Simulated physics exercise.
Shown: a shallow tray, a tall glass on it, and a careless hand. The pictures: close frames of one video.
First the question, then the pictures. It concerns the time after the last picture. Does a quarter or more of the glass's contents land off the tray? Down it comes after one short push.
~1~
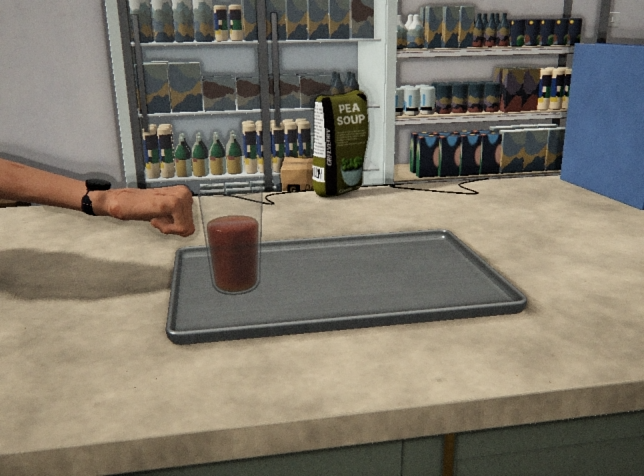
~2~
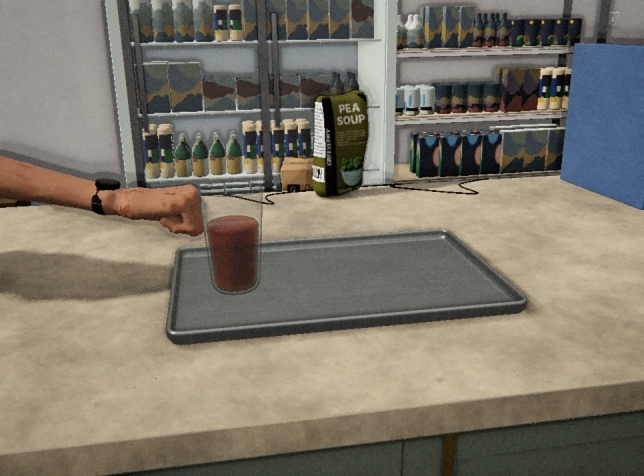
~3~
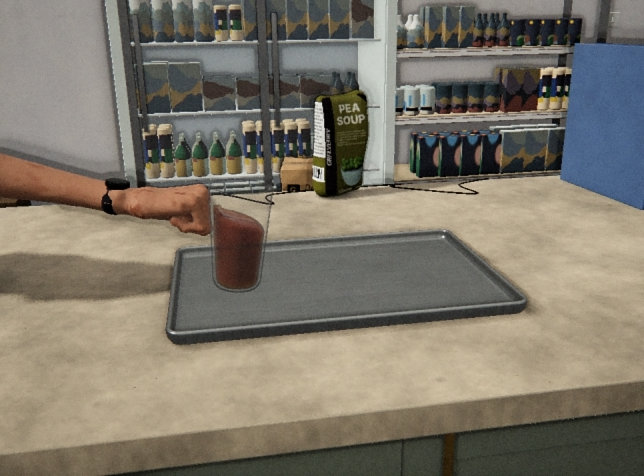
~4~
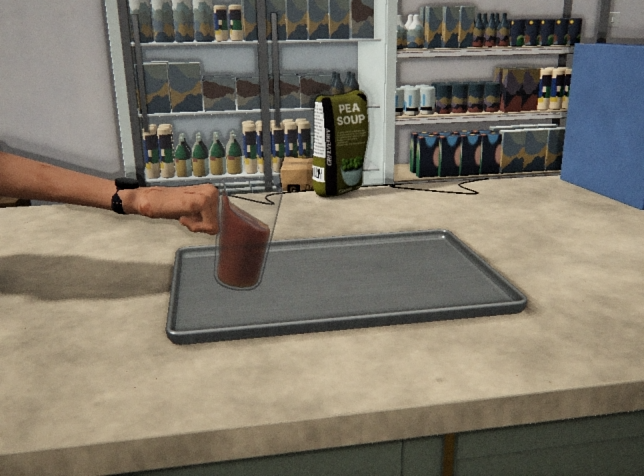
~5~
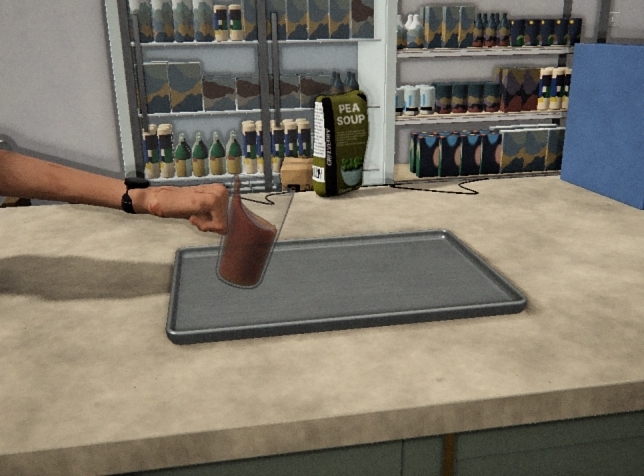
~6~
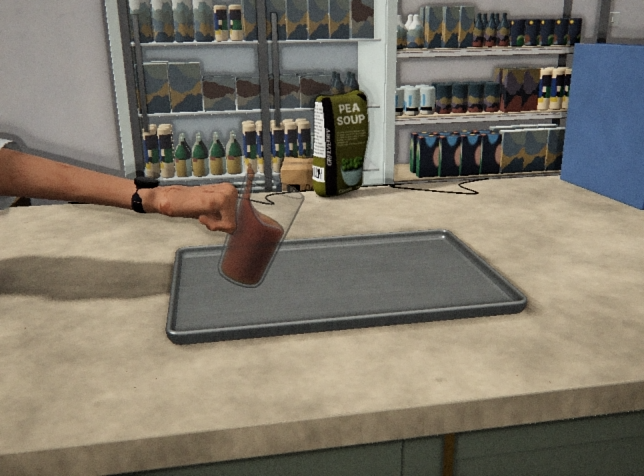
Yes - most likely the tray will fail to keep three quarters of it.
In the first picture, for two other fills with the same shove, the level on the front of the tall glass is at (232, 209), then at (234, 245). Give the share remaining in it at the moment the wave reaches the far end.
I'd say roughly 50 in a hundred, and then roughly 55 in a hundred.
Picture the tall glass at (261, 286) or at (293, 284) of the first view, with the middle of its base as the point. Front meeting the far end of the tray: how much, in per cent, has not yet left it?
First some 65, then 75 per cent.
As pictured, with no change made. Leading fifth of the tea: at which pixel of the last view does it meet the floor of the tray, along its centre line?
At about (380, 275).
A moment on, the tall glass is falling and 99 per cent is in the glass, 0 on the tray and 1 above or beyond its rim.
Next, the tall glass lies on its side and 60 per cent is in the glass, 29 on the tray and 11 above or beyond its rim.
Then the tall glass lies on its side and 31 per cent is in the glass, 53 on the tray and 16 above or beyond its rim.
Later the tall glass lies on its side and 16 per cent is in the glass, 48 on the tray and 36 above or beyond its rim.
At rest 65 per cent is held by tray and glass, 35 is off the tray.
